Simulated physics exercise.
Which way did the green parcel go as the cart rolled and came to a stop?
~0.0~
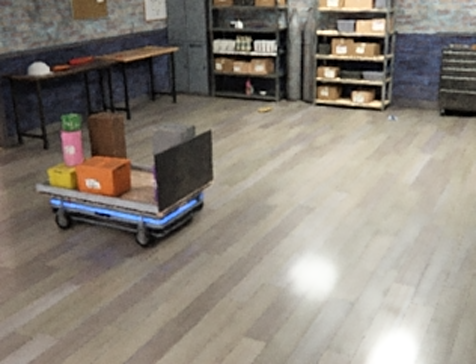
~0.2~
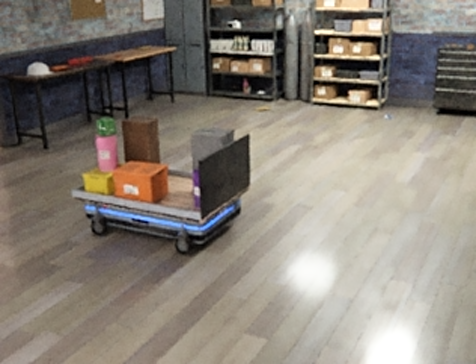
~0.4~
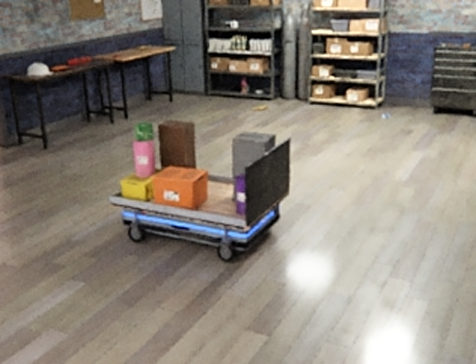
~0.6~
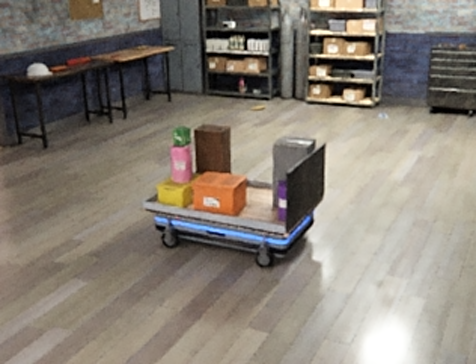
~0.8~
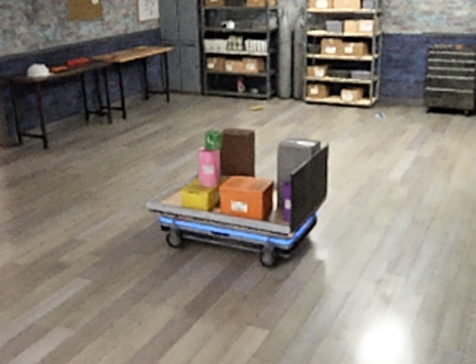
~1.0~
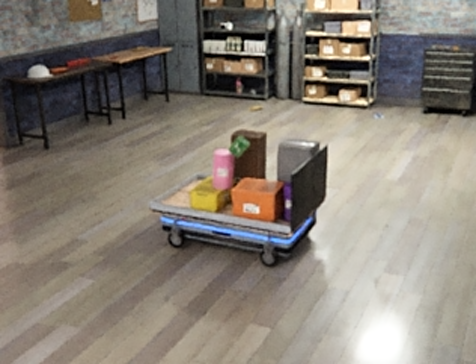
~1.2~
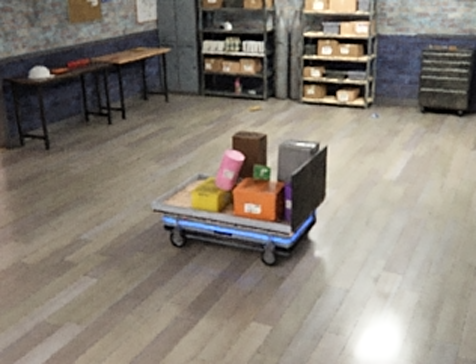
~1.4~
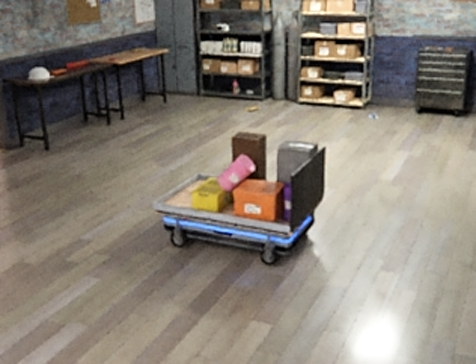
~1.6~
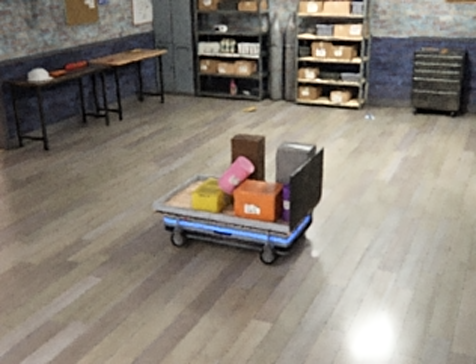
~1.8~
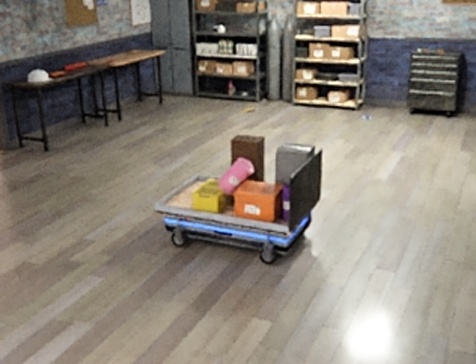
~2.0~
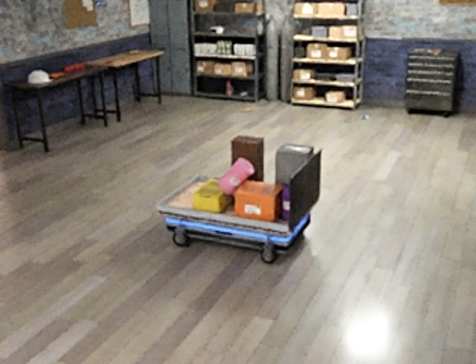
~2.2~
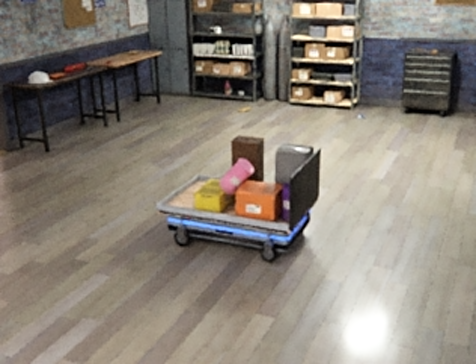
It went to the right, riding along with the cart and then toppling further that way off the pink canister.
